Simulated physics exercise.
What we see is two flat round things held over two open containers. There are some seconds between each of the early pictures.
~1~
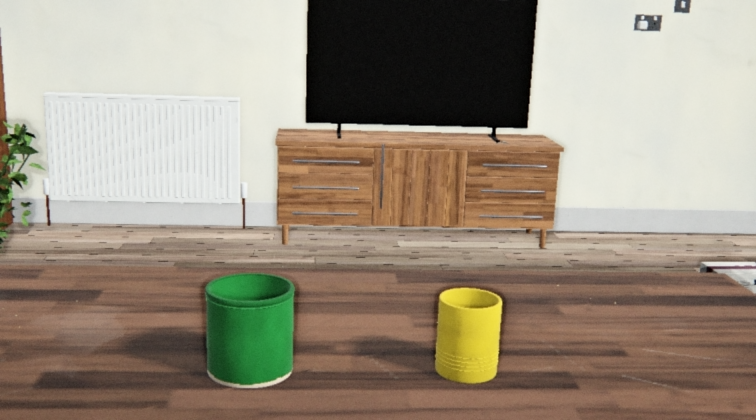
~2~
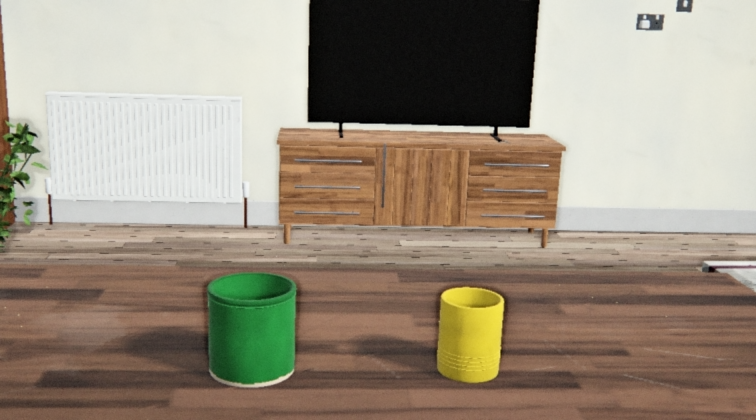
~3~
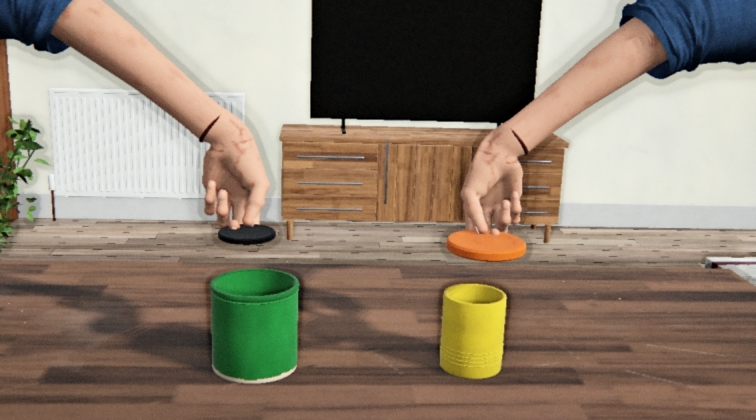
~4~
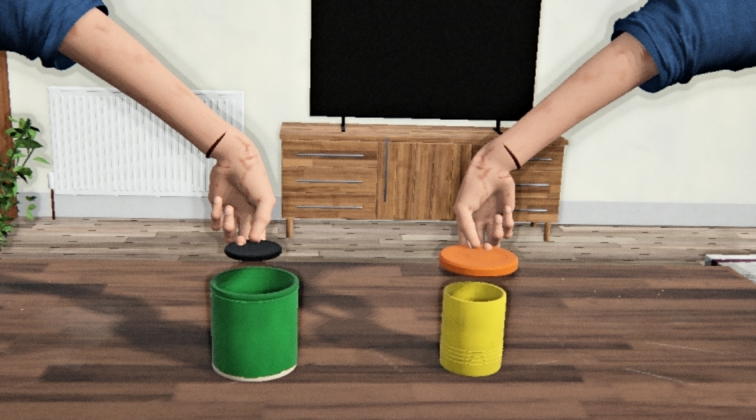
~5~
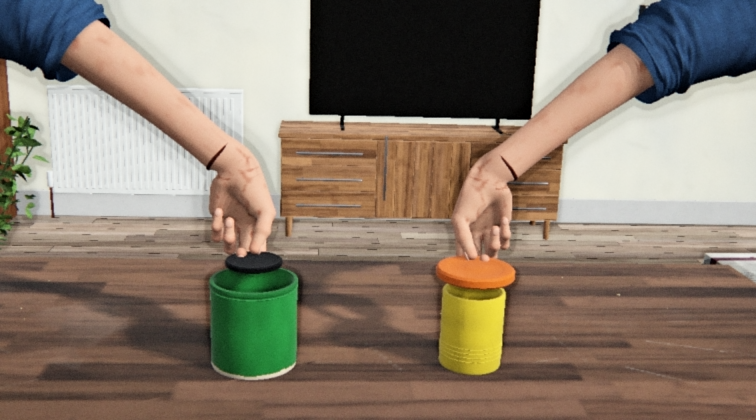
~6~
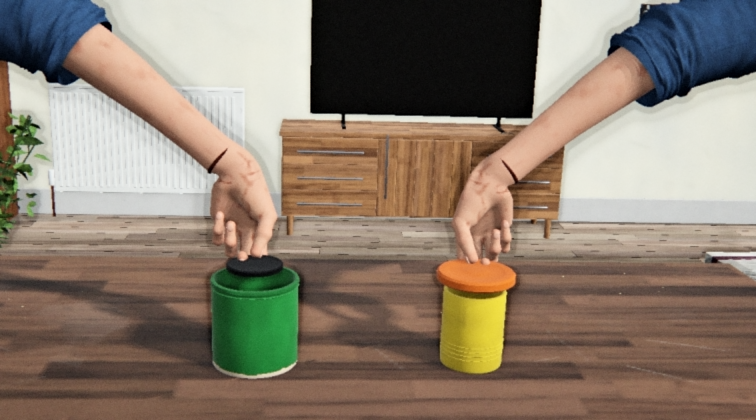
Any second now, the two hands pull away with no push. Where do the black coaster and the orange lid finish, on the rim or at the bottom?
Well, the black coaster disappears inside, and as for the orange lid, it sits across the top.
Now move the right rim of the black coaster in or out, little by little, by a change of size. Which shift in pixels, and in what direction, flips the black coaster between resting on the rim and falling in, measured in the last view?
12 pixels right, roughly.
Then, 0.10 s later than the last frame, black coaster shifted a little near (255, 279); orange lid moving near (475, 284).
Then, 0.20 s later than the last frame, black coaster fallen near (255, 354); orange lid sitting on the rim near (475, 284).
When it is over, the black coaster slips past the rim, near (255, 353); the orange lid works as a lid, near (475, 284).
